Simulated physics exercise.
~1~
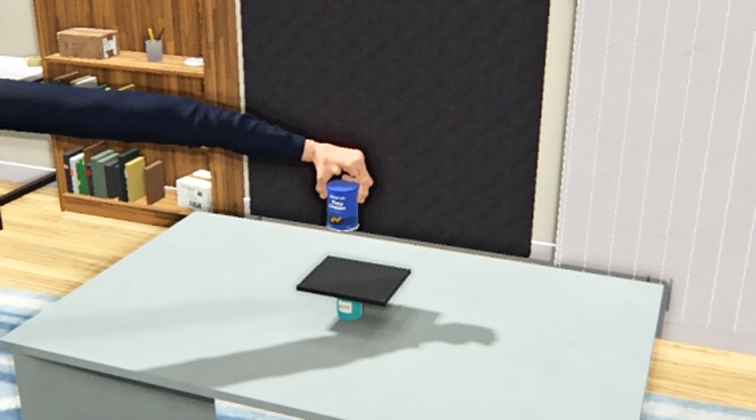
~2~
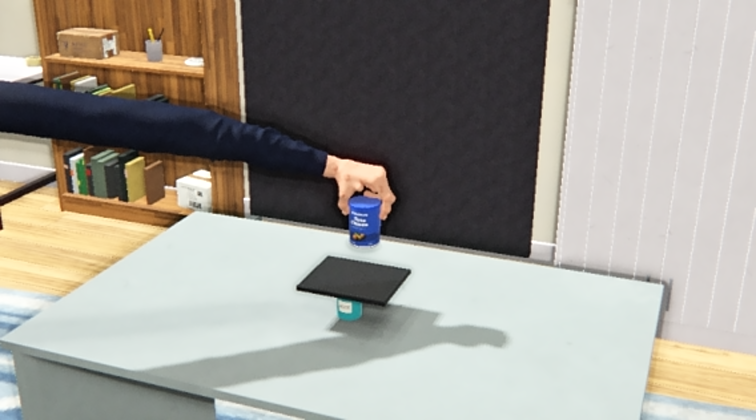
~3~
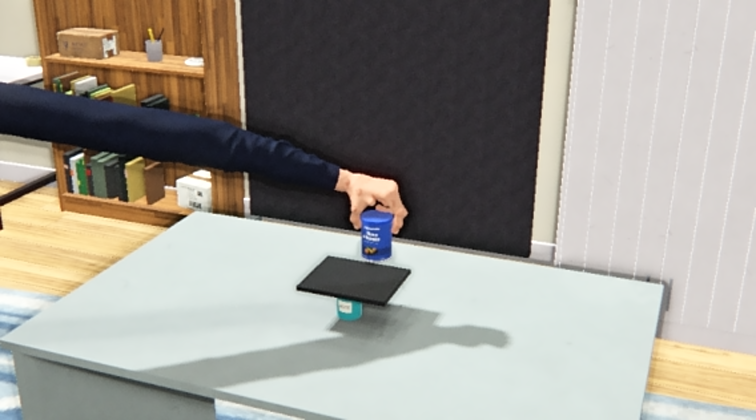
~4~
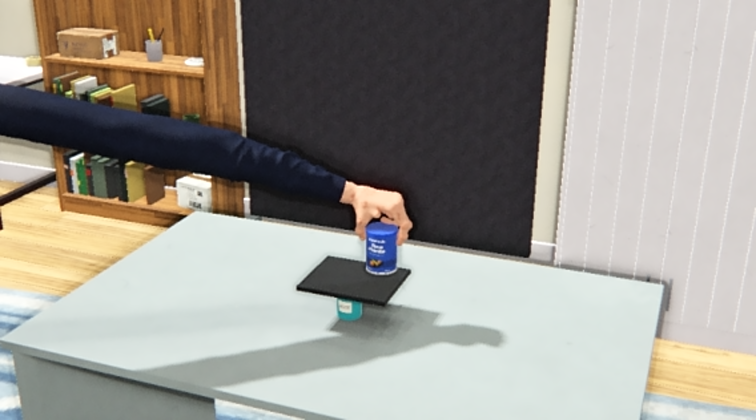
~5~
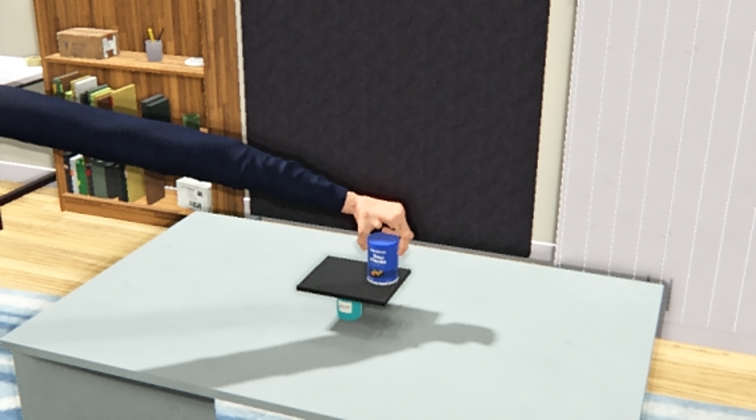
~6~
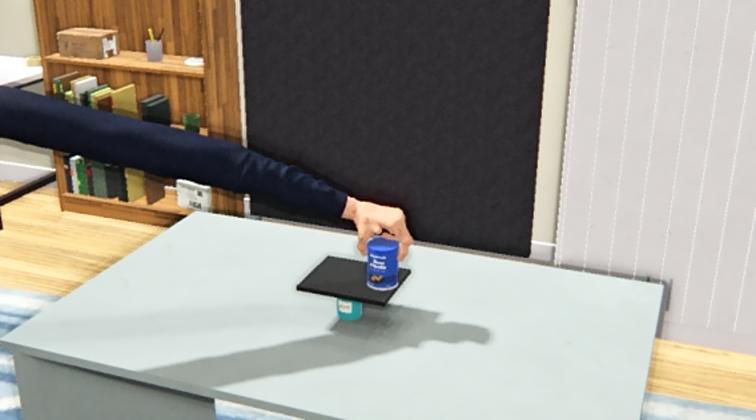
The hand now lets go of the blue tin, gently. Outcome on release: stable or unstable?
It will most likely end up unbalanced.
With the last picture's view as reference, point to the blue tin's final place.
Around (428, 318).
Then, 0.30 s on from there, blue tin now fallen; black lid turned 38° from how it was put.
Then, 0.40 s on from there, black lid turned 63° from how it was put.
Then, 0.70 s on from there, black lid turned 39° from how it was put.
In the end, fallen, blue tin; toppled in the stack, black lid; turquoise jar unmoved. At the end, from the last picture's camera, blue tin near (427, 318). The stack comes apart.
